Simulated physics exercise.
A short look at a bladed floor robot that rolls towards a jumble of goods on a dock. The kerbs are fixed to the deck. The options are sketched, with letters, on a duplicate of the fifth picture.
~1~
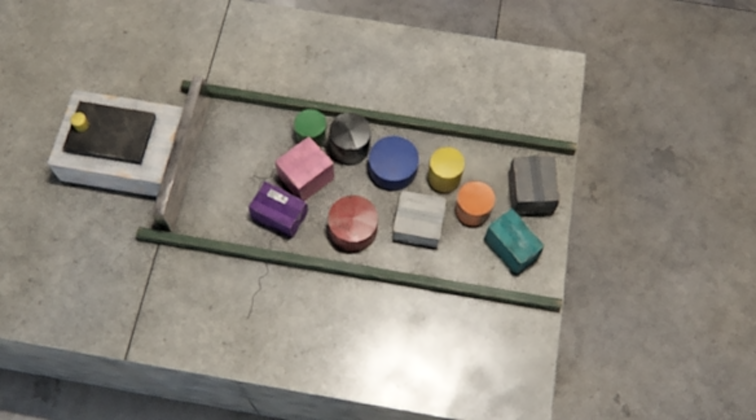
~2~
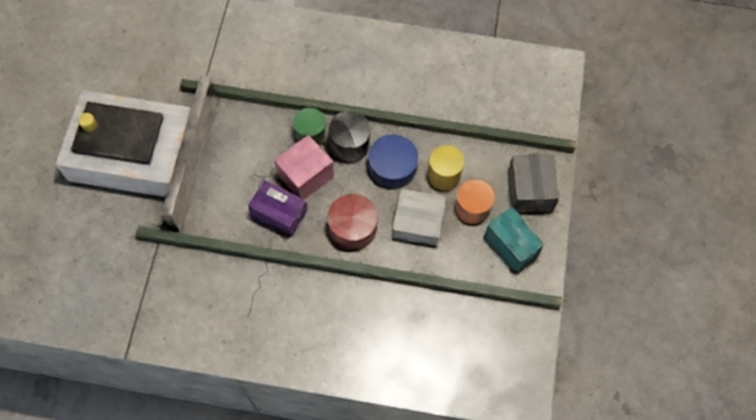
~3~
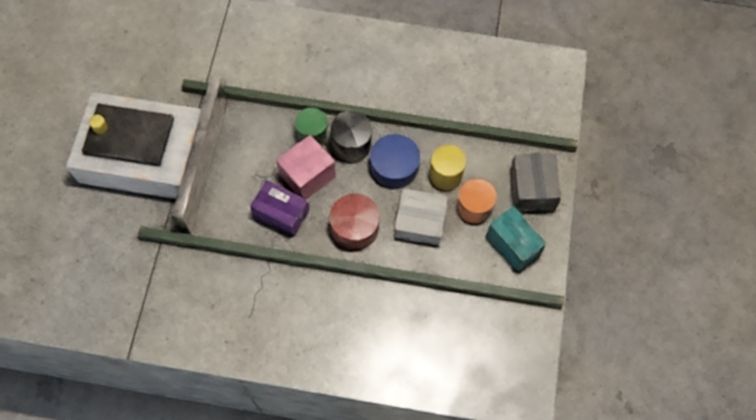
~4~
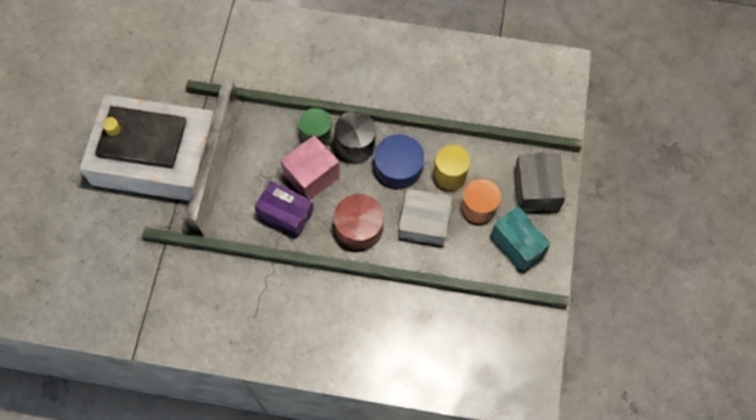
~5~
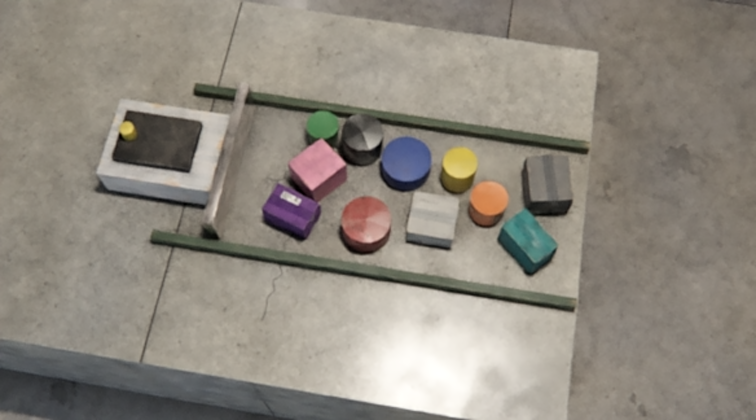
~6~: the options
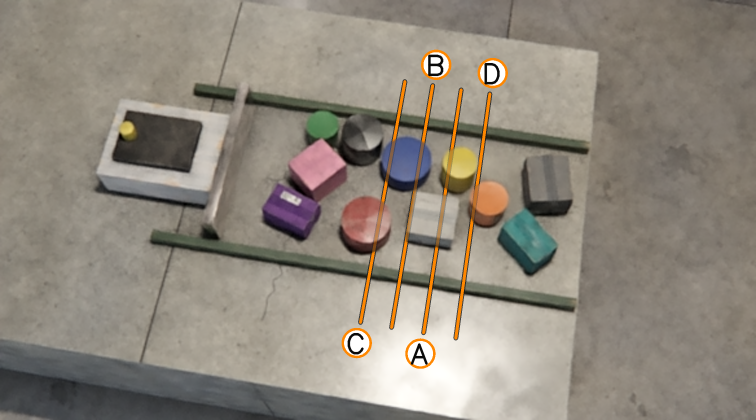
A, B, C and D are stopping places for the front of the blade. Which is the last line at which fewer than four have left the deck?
The farthest such stop is D.
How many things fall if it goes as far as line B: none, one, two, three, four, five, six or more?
By then, none.
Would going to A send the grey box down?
By then, yes.
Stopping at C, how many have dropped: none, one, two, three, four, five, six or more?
By then, none.
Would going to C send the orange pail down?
No.
On the marked copy, A at (444, 204); B at (413, 199); C at (384, 195); D at (474, 209).
Taking D. A third of the way, robot (251, 155); green pail (348, 132); black canister (382, 143).
Two thirds of the way, robot (339, 168); grey box (565, 178); turquoise box (547, 252).
When it is over, robot (408, 179); grey box over the edge; turquoise box over the edge; three fallen.
As for the rest, A is within the limit but short; B is within the limit but short; C is within the limit but short.
